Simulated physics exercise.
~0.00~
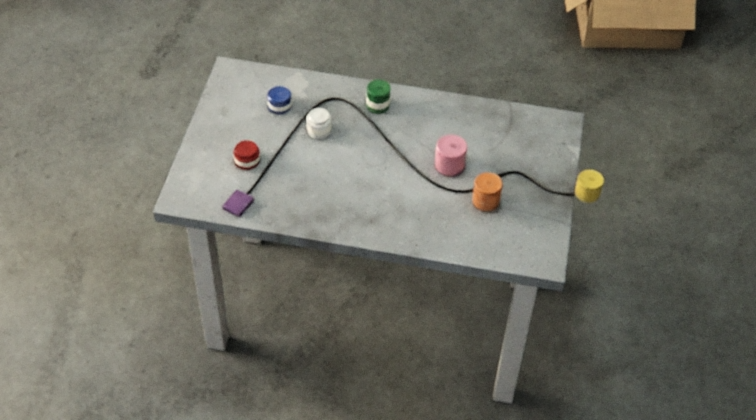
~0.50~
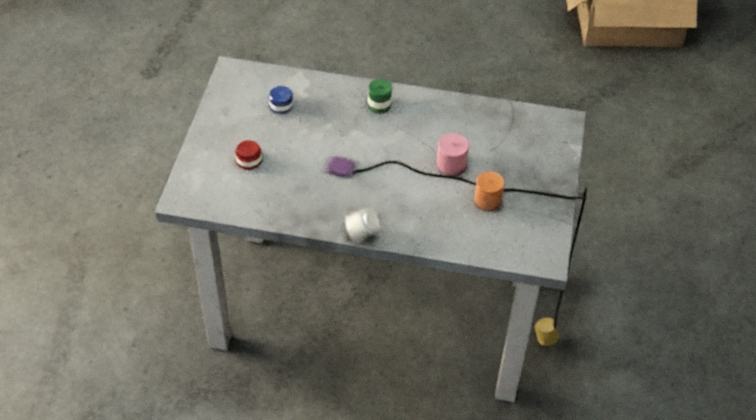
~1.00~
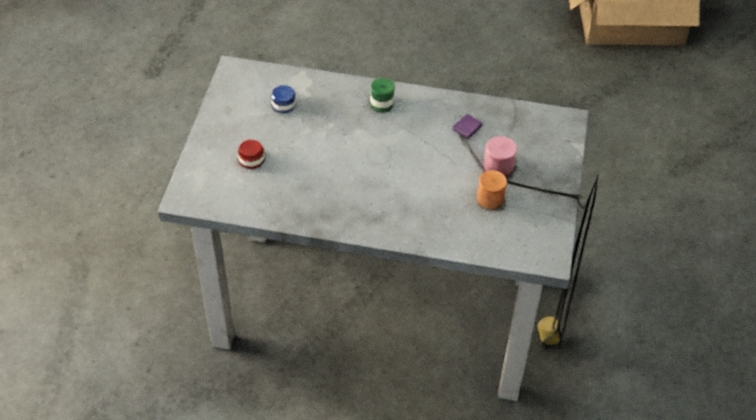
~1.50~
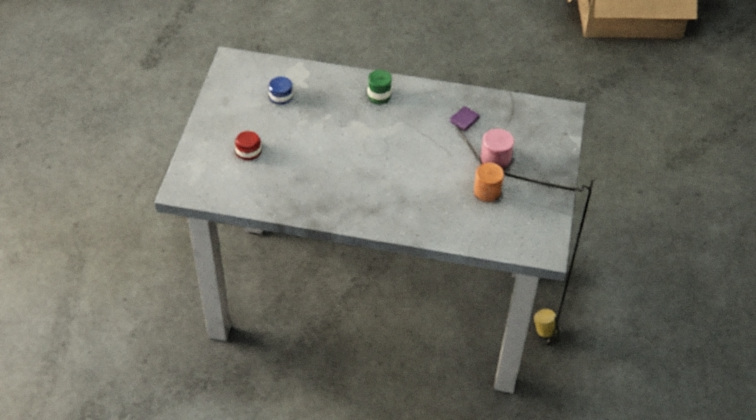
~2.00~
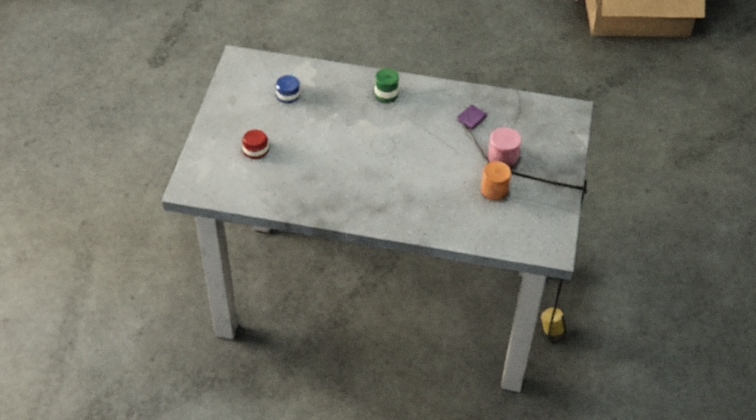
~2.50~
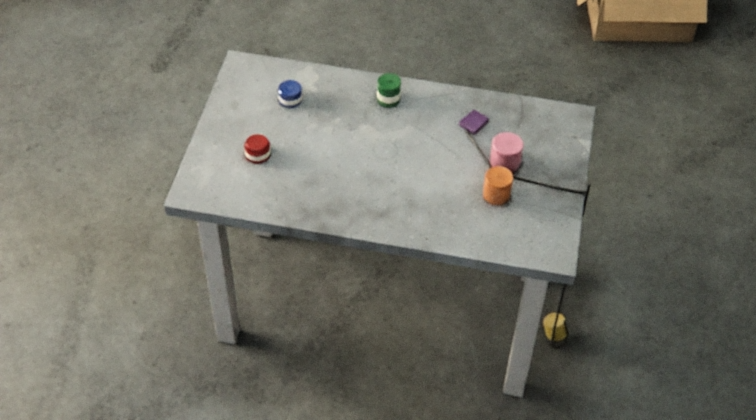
Yellow speaker dropping off a workbench, dragging the cable and purple phone rightward, toppling the white jar and nudging the pink tub.
